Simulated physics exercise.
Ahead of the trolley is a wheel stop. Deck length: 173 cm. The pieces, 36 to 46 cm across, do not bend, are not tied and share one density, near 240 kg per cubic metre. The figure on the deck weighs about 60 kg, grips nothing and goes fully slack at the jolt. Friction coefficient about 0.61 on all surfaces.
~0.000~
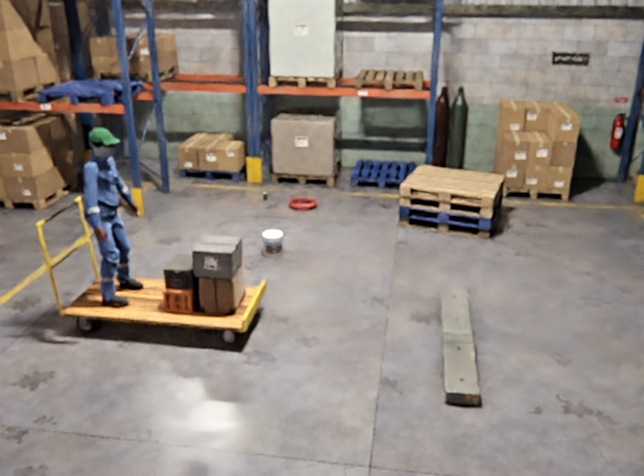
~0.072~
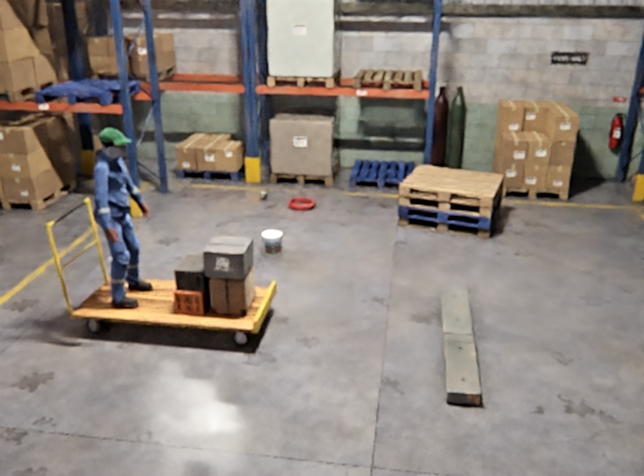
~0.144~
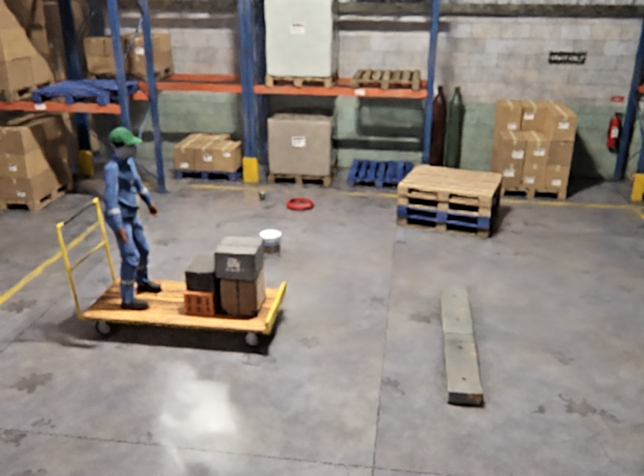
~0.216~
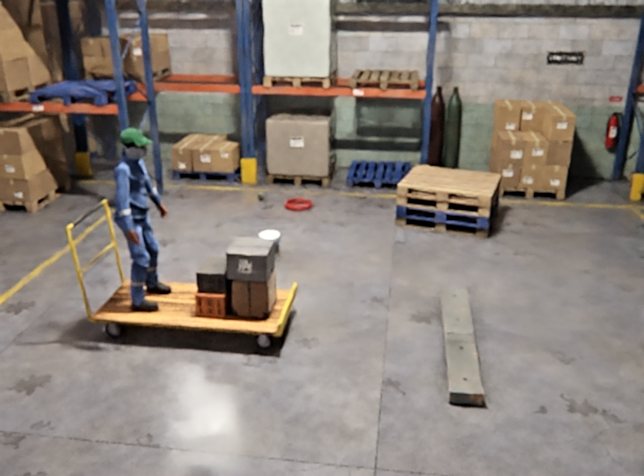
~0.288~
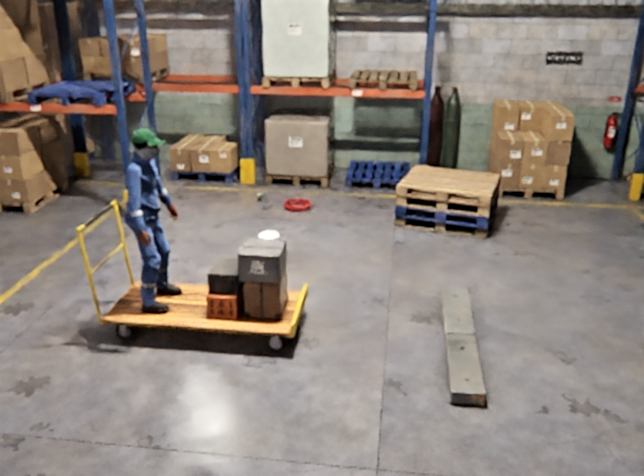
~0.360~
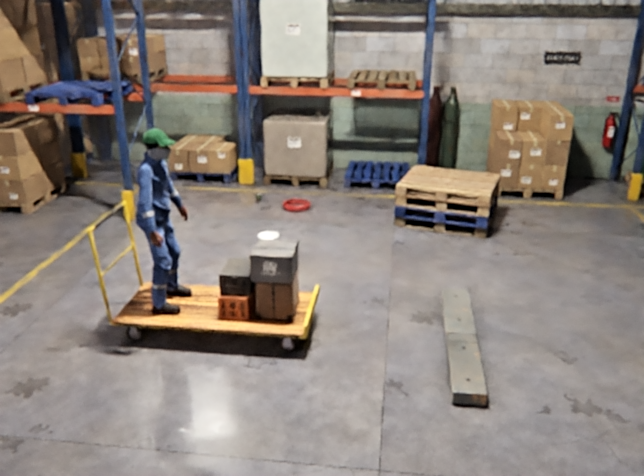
A yellow-railed trolley rolled slowly to the right across a warehouse floor, carrying a standing figure in blue with a green cap and a few stacked boxes, passing in front of a white bucket.
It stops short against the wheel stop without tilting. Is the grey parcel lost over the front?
The grey parcel keeps its place on the deck at this speed.
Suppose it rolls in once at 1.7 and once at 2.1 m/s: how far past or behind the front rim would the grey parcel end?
First 80 cm past, then 80 cm past.
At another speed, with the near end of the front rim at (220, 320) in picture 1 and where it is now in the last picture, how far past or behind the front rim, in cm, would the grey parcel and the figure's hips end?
Then grey 90 past, hips 80 behind.
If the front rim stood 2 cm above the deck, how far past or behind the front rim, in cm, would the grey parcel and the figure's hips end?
In that case grey 10 behind, hips 110 behind.
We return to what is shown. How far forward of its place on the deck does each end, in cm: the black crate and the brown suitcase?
About: Black 15, brown 10.
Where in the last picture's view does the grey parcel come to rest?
Around (446, 270).
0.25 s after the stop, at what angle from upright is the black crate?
About 0°.
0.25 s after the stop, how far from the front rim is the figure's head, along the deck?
Some 100 cm behind it.
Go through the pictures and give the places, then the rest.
The first picture shows grey parcel (218, 256), black crate (185, 271), rim corner (244, 328); 184 cm still to roll.
The second picture shows grey parcel (229, 257), black crate (196, 272), rim corner (256, 330); 173 cm still to roll.
The third picture shows grey parcel (240, 258), black crate (206, 273), rim corner (267, 331); 162 cm still to roll.
The fourth picture shows grey parcel (251, 259), black crate (217, 275), rim corner (279, 332); 152 cm still to roll.
The fifth picture shows grey parcel (263, 260), black crate (228, 276), rim corner (292, 334); 141 cm still to roll.
The sixth picture shows grey parcel (275, 261), black crate (239, 277), rim corner (305, 335); 130 cm still to roll. Speed about 1.5 m/s.
After 1.23 s the deck stops.
After 1.48 s the grey parcel is 12 cm behind the rim, tilted 5°, near (448, 270) in the last picture's view.
After 1.78 s the grey parcel is 12 cm behind the rim, tilted 5°, near (448, 270) in the last picture's view.
After 2.23 s the grey parcel is 14 cm behind the rim, tilted 0°, near (446, 270) in the last picture's view.
Final state at 5.2 s, nothing is past the rim; behind it, black crate, grey parcel, brown suitcase, orange crate and the figure's hips.
